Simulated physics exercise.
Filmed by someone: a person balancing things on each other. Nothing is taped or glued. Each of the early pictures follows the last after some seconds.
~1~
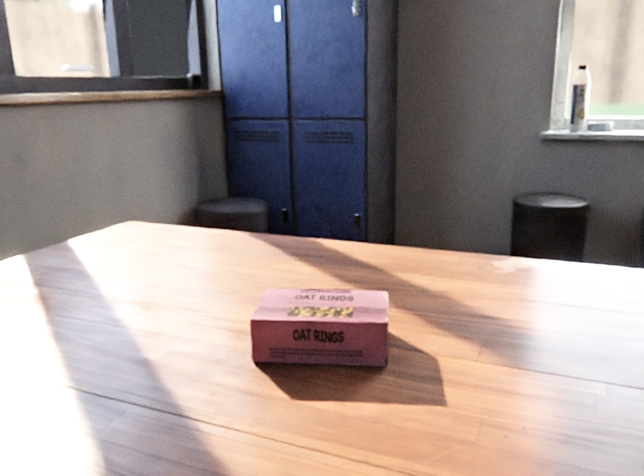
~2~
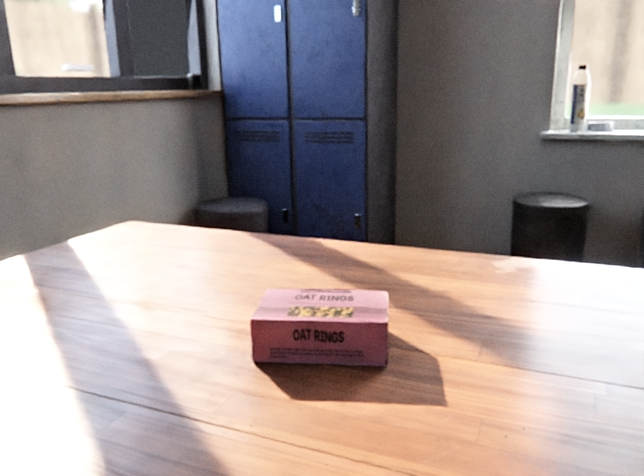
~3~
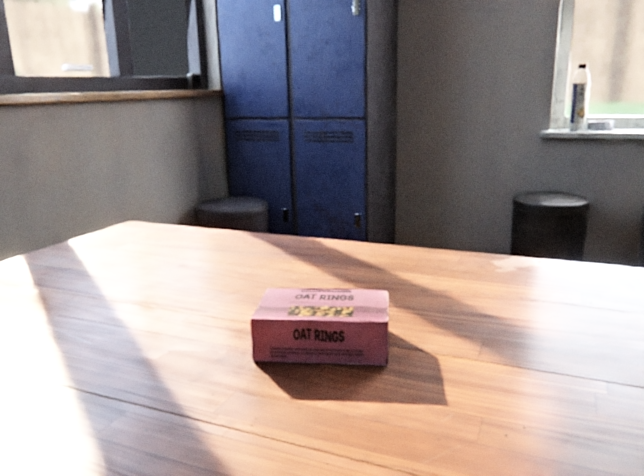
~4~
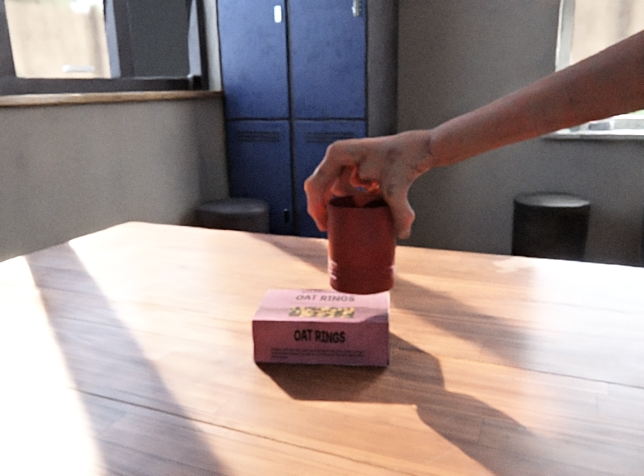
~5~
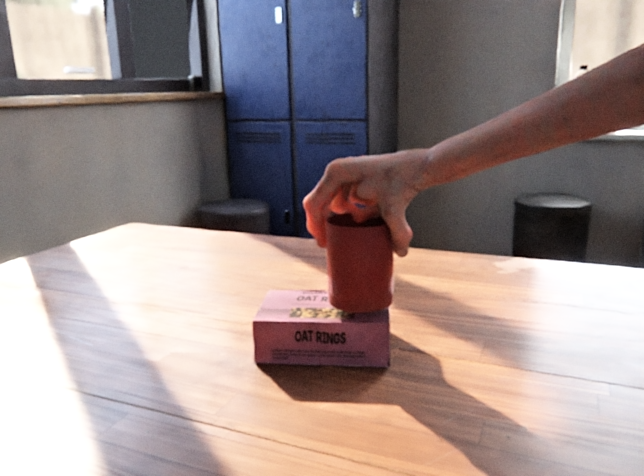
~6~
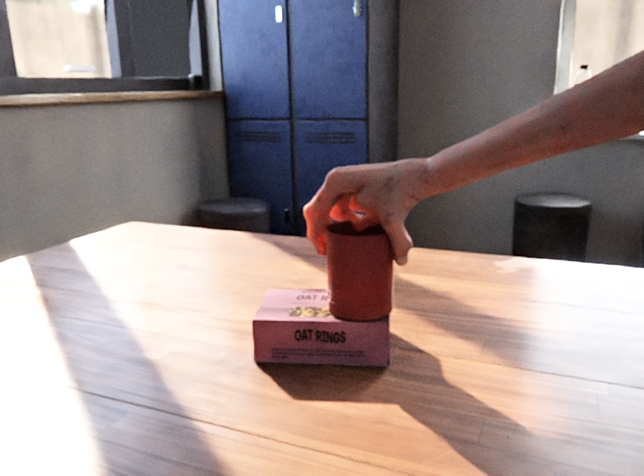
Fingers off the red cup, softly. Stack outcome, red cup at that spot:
The pile will stay secure.
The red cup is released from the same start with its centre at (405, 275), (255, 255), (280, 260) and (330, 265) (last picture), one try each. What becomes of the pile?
Try 1: Falls over. Try 2: Falls over. Try 3: Stable. Try 4: Stable.
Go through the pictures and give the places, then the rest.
The last thing is not in view yet; pink packet (323, 324), in the first picture.
The last thing is not in view yet; pink packet (323, 324), in the second picture.
The last thing is not in view yet; pink packet (323, 324), in the third picture.
Coming down; red cup (362, 243); pink packet (324, 325), in the fourth picture.
Coming down; red cup (360, 260); pink packet (325, 325), in the fifth picture.
Set down, still held; red cup (360, 269); pink packet (325, 325), in the sixth picture.
Then, 0.20 s past the last view, nothing moves.
Then, 0.50 s past the last view, red cup resting near (360, 269).
Finally, both still in place. Final places as the last picture's camera would see them, red cup near (360, 269). The pile keeps its balance.
